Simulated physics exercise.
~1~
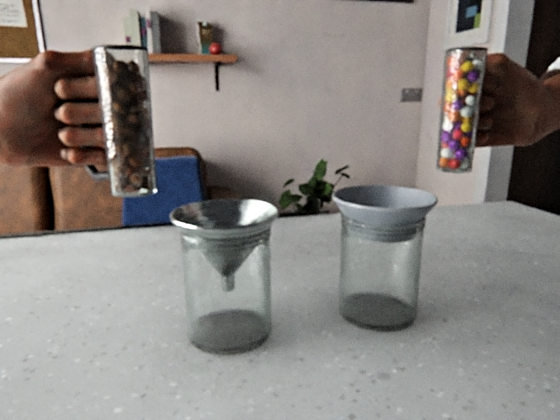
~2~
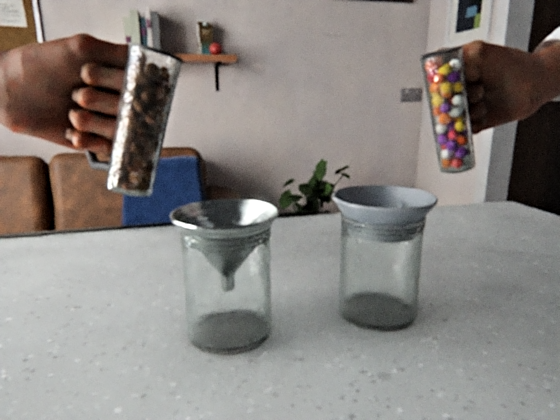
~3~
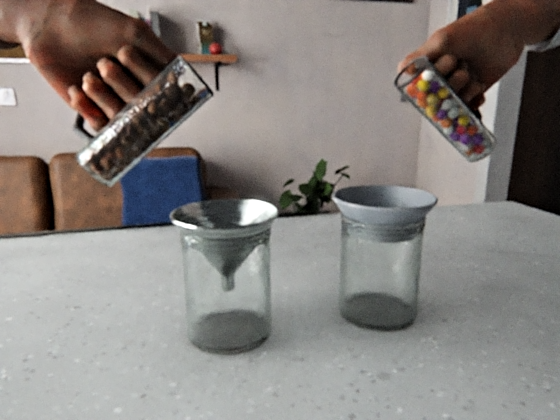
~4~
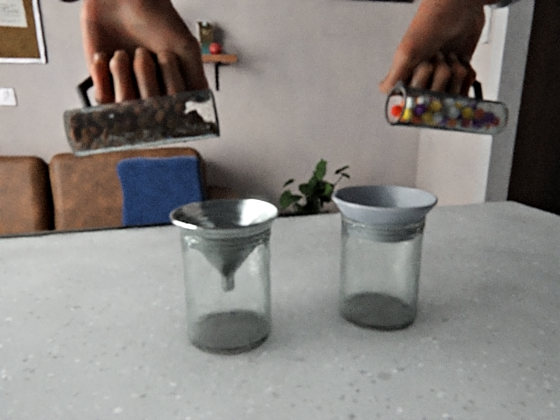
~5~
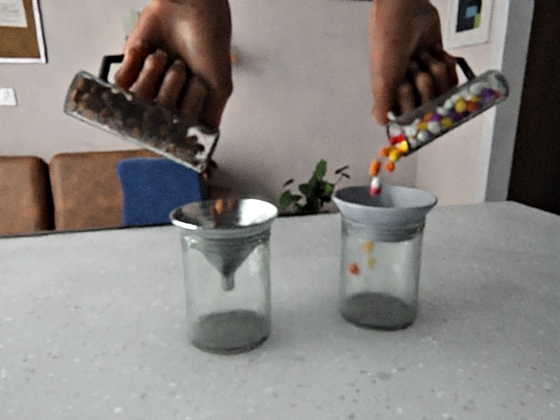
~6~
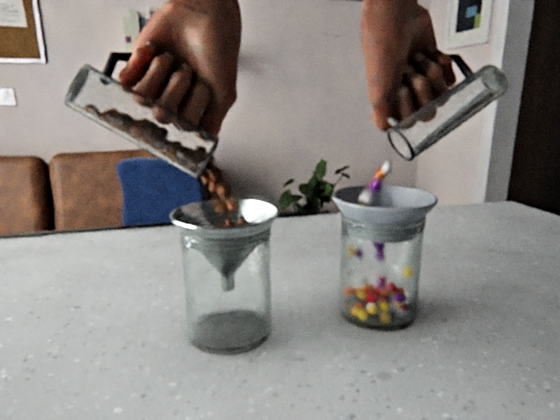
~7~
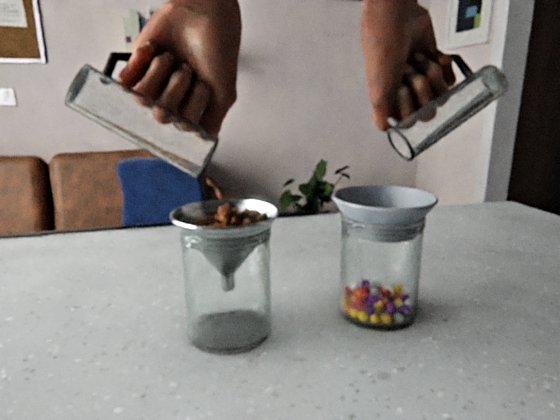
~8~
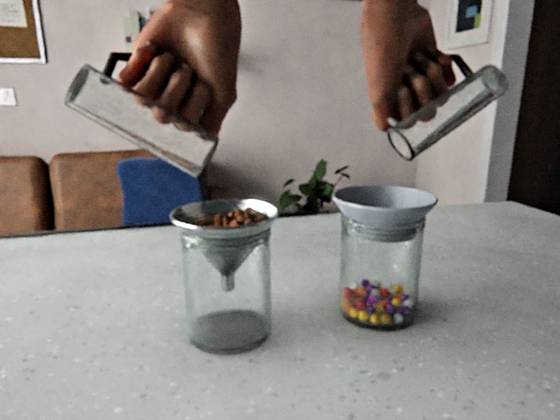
In this clip, two hands tip clear cups over funnels set in glass jars, emptying brown pieces on the left and colorful beads on the right. The beads drop through into the right jar, while the brown pieces stay in the left funnel, leaving its jar empty.
